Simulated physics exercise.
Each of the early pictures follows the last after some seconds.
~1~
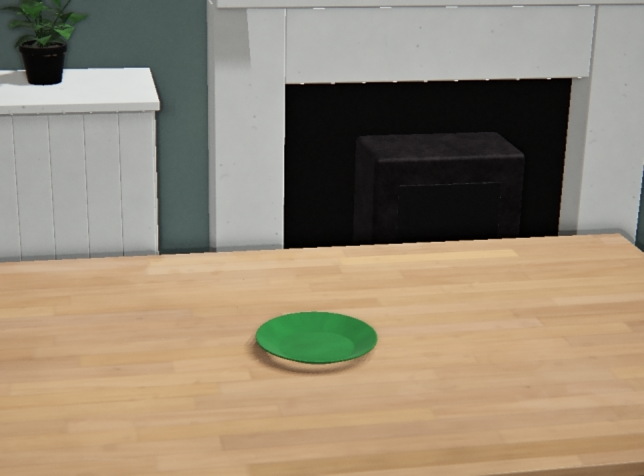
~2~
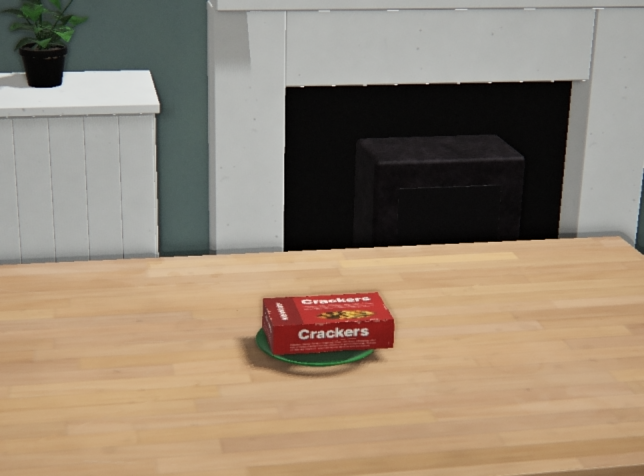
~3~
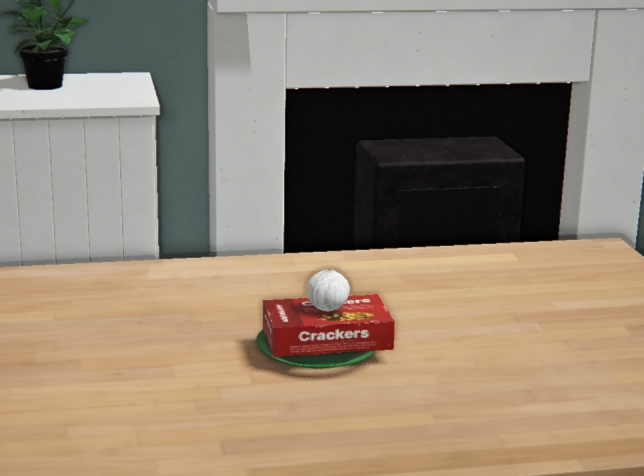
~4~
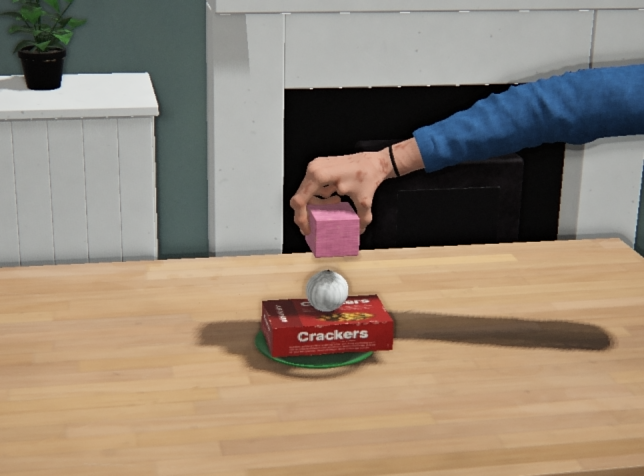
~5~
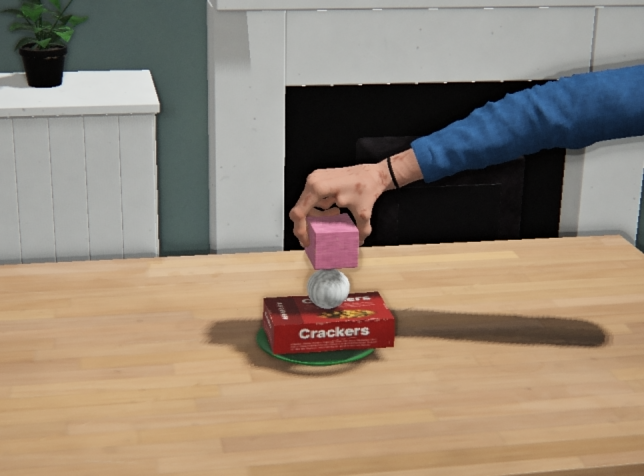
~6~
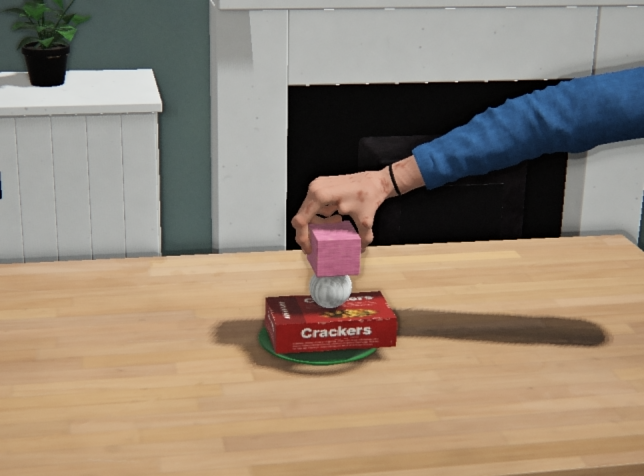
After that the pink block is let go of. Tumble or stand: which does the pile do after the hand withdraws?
It tumbles.
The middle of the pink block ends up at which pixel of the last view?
Look near (468, 316) in the final picture.
Then, 0.50 s past the last view, pink block rocked 56° from its first pose near (368, 262).
Then, 0.70 s past the last view, pink block now fallen.
Then, 0.90 s past the last view, things are still on the move.
Finally, fallen, pink block; the other 3 still in place. Final places as the last picture's camera would see them, pink block near (468, 316). The pile loses its balance.
